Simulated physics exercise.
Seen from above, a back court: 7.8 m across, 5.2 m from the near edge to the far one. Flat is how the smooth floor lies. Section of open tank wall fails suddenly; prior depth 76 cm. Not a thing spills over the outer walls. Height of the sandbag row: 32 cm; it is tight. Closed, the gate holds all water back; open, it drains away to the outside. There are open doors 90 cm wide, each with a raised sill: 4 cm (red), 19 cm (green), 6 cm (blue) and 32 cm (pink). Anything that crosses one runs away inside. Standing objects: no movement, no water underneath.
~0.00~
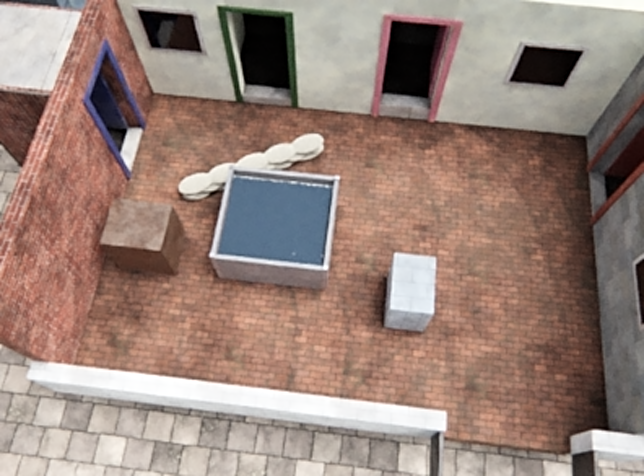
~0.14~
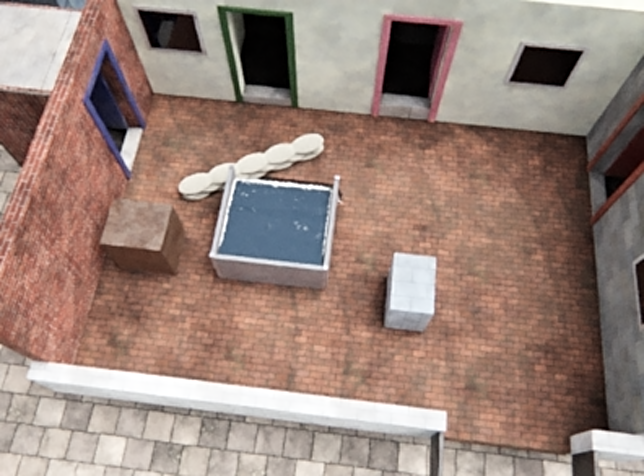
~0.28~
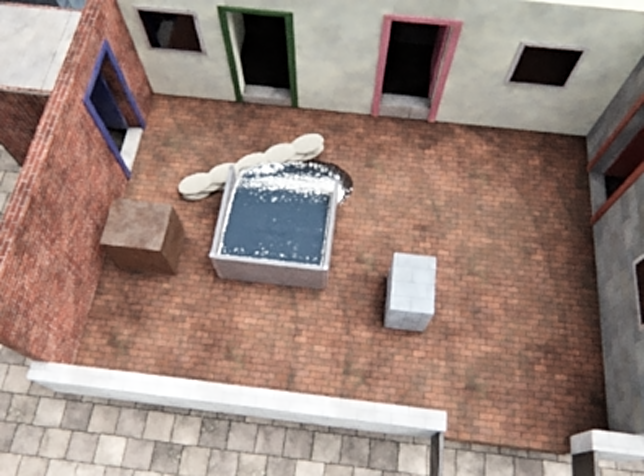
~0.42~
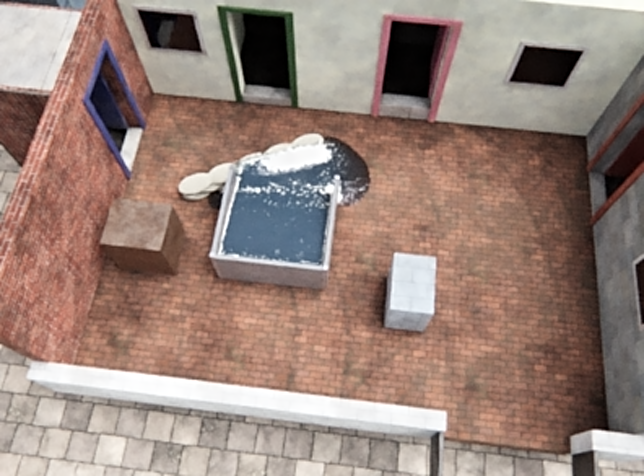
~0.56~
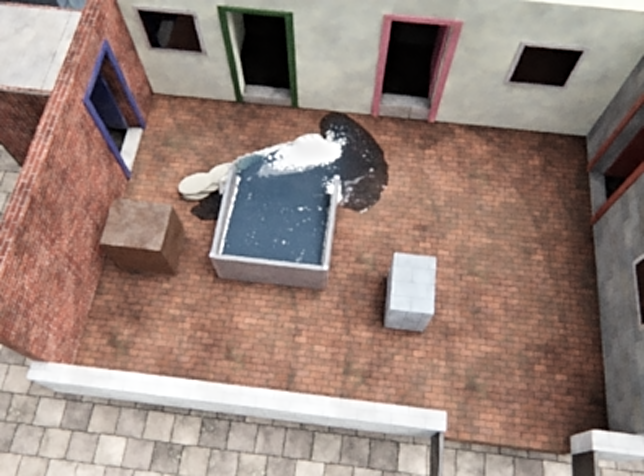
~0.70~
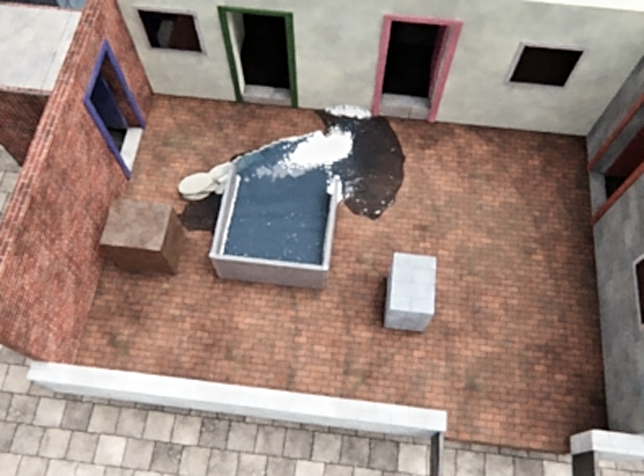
An open tank of dark blue water stands left of centre in a red-brick-paved back court, seen from above by a still camera. A pale sandbag row lies behind it, with a brown box to its left, a light grey block to its right, and blue, green and pink doorways around. Water pours out over the tank's far side, foaming white across the sandbags and spreading darkly toward the back wall and rightward.
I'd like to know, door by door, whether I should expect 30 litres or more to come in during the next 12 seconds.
Here is what to expect: At the red door, that much or more; at the green door, not that much; at the blue door, not that much; at the pink door, not that much.
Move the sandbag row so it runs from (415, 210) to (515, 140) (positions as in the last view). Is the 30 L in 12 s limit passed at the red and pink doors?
Note - red: Limit held; pink: Limit held.
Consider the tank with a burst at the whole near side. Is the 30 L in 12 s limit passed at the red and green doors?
Checking each door against the limit: Red does not exceed it, green does not exceed it.
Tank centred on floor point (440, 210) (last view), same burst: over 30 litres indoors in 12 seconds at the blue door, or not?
After that, the blue door ends up outside the limit.
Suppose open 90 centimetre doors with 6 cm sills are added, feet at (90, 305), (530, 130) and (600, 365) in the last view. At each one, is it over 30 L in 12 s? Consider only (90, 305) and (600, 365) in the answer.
First door short of the limit, second door short of the limit.
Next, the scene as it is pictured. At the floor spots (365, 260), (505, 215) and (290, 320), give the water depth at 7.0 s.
Taking the spots in order: 0 cm, 5 cm, 0 cm.
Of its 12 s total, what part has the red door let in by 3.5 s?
40 percent or so by then.
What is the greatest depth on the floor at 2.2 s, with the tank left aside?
Max depth: About 36 centimetres.
After 1.4 s water covers 25 % of the floor and is deepest (44 cm) near (279, 172); red door not reached, green door 15 cm at the sill, 0 L in, blue door not reached, pink door 28 cm at the sill, 0 L in.
After 2.2 s water covers 35 % of the floor and is deepest (36 cm) near (581, 142); red door 6 cm at the sill, 0 L in, green door 10 cm at the sill, 0 L in, blue door not reached, pink door 20 cm at the sill, 0 L in.
After 3.5 s water covers 45 % of the floor and is deepest (22 cm) near (267, 180); red door 19 cm at the sill, 111 L in, green door 5 cm at the sill, 0 L in, blue door 8 cm at the sill, 0 L in, pink door 12 cm at the sill, 0 L in.
After 7.0 s water covers 70 % of the floor and is deepest (11 cm) near (561, 140); red door 10 cm at the sill, 235 L in, green door 1 cm at the sill, 0 L in, blue door 4 cm at the sill, 2 L in, pink door 6 cm at the sill, 0 L in.
After 12.0 s water covers 90 % of the floor and is deepest (5 cm) near (590, 438); red door 5 cm at the sill, 267 L in, green door 3 cm at the sill, 0 L in, blue door 4 cm at the sill, 2 L in, pink door 3 cm at the sill, 0 L in.
